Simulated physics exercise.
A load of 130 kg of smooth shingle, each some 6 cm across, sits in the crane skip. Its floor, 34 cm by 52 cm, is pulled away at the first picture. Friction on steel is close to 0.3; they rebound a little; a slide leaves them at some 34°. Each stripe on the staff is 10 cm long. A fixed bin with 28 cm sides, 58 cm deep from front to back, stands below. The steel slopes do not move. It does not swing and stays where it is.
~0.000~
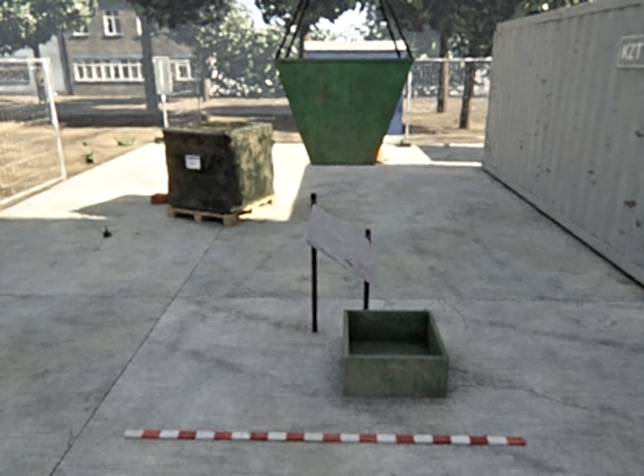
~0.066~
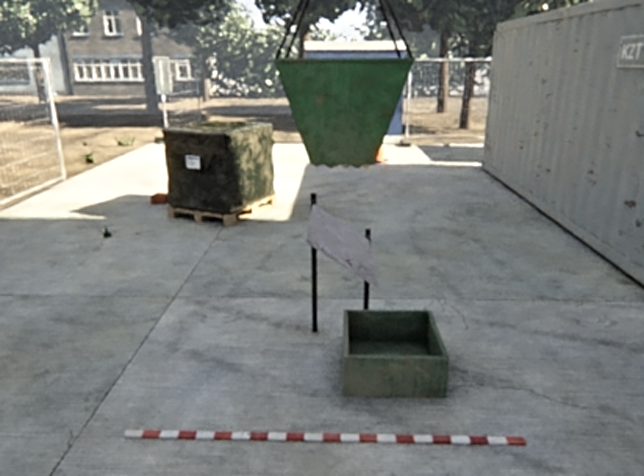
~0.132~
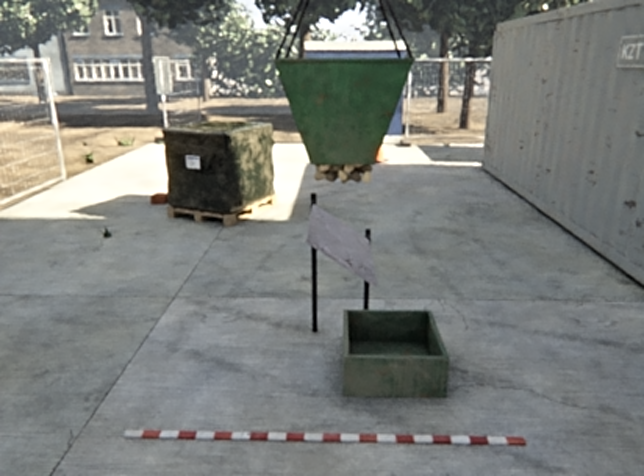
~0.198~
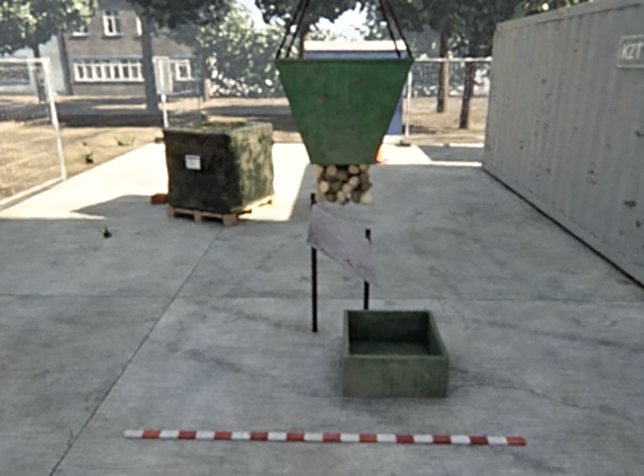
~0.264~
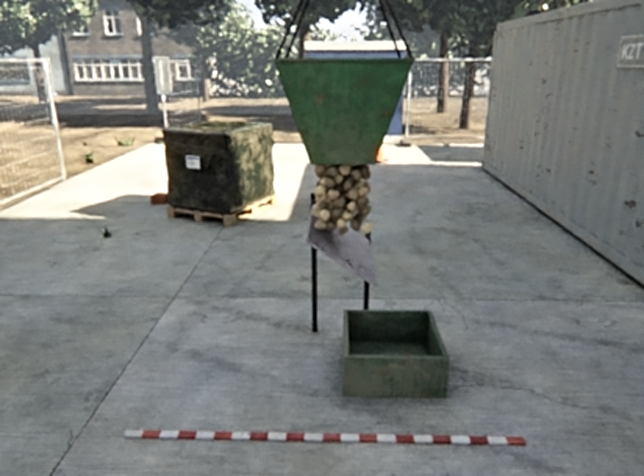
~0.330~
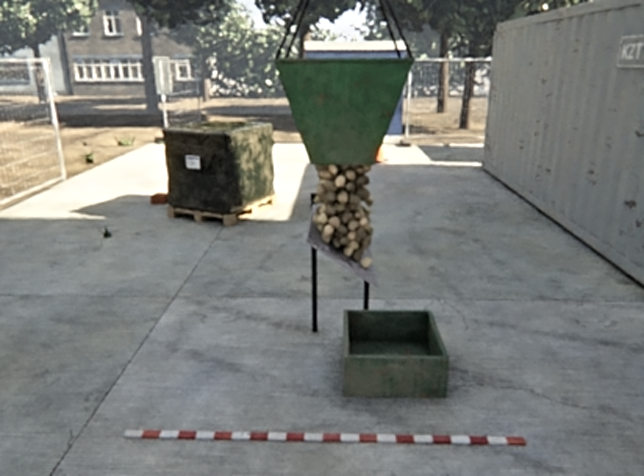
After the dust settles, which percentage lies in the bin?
Some 28 per cent of it.
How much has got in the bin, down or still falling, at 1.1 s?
About 30 per cent by then.
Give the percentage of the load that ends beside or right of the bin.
Some 70 per cent of the load.
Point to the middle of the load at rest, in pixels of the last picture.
Near (461, 365).
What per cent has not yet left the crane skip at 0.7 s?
It holds some 0 per cent.
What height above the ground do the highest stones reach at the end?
Some 18 cm high.
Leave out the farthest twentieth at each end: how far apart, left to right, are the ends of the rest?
About 150 cm.
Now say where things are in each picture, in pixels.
In the first frame, the outlet is at (343, 155); nothing has dropped yet.
In the second frame, the outlet is at (343, 155); 2 % is out.
In the third frame, the outlet is at (343, 155); 16 % is out, the lowest stones still above the rim at (353, 172), 135 cm up.
In the fourth frame, the outlet is at (343, 155); 29 % is out, the lowest stones still above the rim at (353, 193), 122 cm up.
In the fifth frame, the outlet is at (343, 155); 44 % is out, the lowest stones still above the rim at (353, 221), 104 cm up.
In the sixth frame, the outlet is at (343, 155); 62 % is out, the lowest stones still above the rim at (361, 248), 87 cm up.
After 0.7 s, 0 % in the crane skip, 22 % on the steel, 2 % falling or lying left of the bin, 38 % falling or lying in the bin, 38 % falling or lying beside or right of the bin; the stones farthest right are at (486, 358).
After 1.1 s, 0 % in the crane skip, 1 % falling or lying left of the bin, 29 % falling or lying in the bin, 70 % falling or lying beside or right of the bin; the stones farthest right are at (590, 384).
After 1.7 s, 0 % in the crane skip, 1 % falling or lying left of the bin, 28 % falling or lying in the bin, 71 % falling or lying beside or right of the bin.
After 2.6 s, 0 % in the crane skip, 1 % falling or lying left of the bin, 28 % falling or lying in the bin, 71 % falling or lying beside or right of the bin.
After 4.5 s, 0 % in the crane skip, 1 % left of the bin, 28 % in the bin, 71 % beside or right of the bin.
